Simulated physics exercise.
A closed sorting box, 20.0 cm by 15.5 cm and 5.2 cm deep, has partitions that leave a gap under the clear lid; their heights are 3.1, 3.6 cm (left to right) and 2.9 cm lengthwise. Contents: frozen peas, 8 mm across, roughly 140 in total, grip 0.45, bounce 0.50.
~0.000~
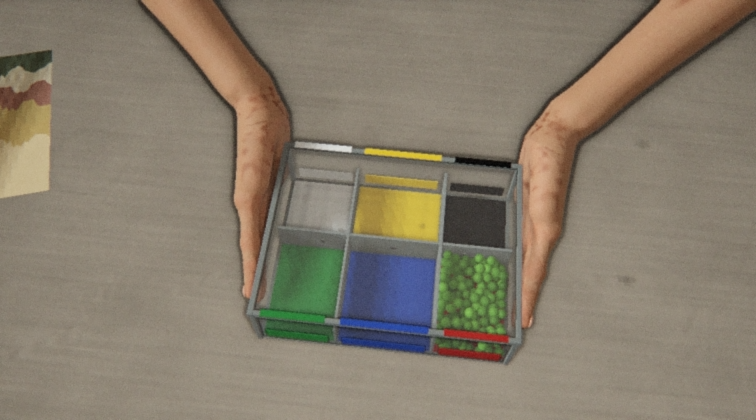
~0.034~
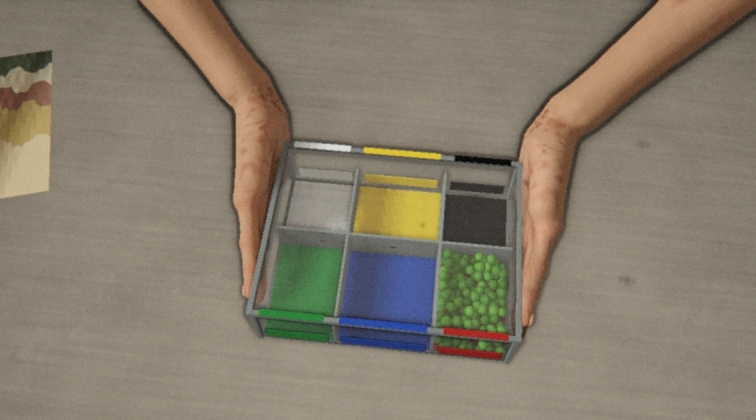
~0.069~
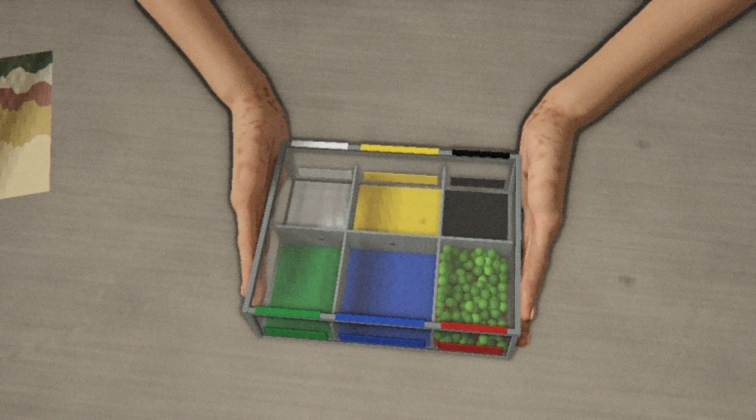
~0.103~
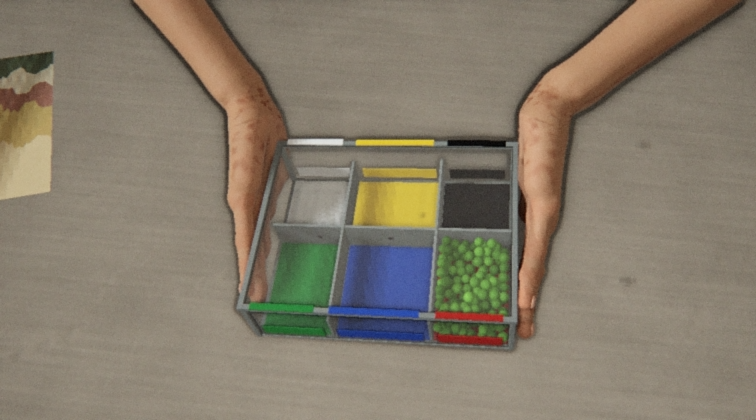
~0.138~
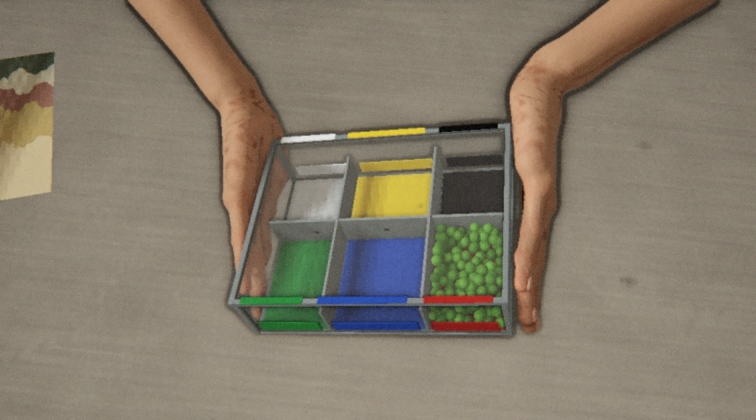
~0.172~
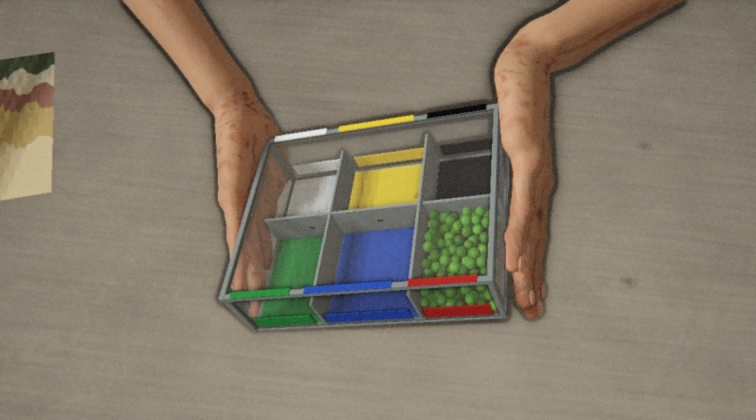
Two hands tilt and slightly turn a clear-lidded sorting box, raising its front right side as it shifts a little up and left, while the peas stay in their compartment and the camera remains still. The box sits between the palms over a grey tabletop, seen from above. Its six compartments show white, yellow and black behind green, blue and red-marked green peas, with a patterned sheet at left.
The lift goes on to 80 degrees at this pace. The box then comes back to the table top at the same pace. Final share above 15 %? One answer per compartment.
Red compartment: Above, blue compartment: Below or equal, green compartment: Below or equal, yellow compartment: Below or equal, white compartment: Below or equal, black compartment: Below or equal.
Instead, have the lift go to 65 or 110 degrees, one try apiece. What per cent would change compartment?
Roughly 30 percent, then roughly 55 percent.
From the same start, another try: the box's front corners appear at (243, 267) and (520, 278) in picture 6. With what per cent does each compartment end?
By the end red holds 45%, blue holds 0%, green holds 0%, yellow holds 25%, white holds 5% and black holds 25%.
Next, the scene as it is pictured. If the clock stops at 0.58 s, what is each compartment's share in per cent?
Red 80; blue 15; green 0; yellow 5; white 0; black 5.
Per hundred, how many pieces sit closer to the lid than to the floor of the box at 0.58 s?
Roughly 70 percent of the pieces.
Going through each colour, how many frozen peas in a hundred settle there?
Red 60 / blue 10 / green 10 / yellow 10 / white 10 / black 5, all in percent.
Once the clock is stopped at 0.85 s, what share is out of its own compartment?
I'd say around 40 per cent.
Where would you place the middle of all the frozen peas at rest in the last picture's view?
Around (447, 280).
Then, at 0.58 s, tilt 79 degrees; red 80 %, blue 15 %, yellow 5 %, black 5 %.
Then, at 0.85 s, tilt 32 degrees; red 60 %, blue 10 %, green 10 %, yellow 10 %, white 10 %, black 5 %.
After 1.23 s, tilt 0 degrees; red 60 %, blue 10 %, green 10 %, yellow 10 %, white 10 %, black 5 %.
By 1.8 s all is still; red 60 %, blue 10 %, green 10 %, yellow 10 %, white 10 %, black 5 %.
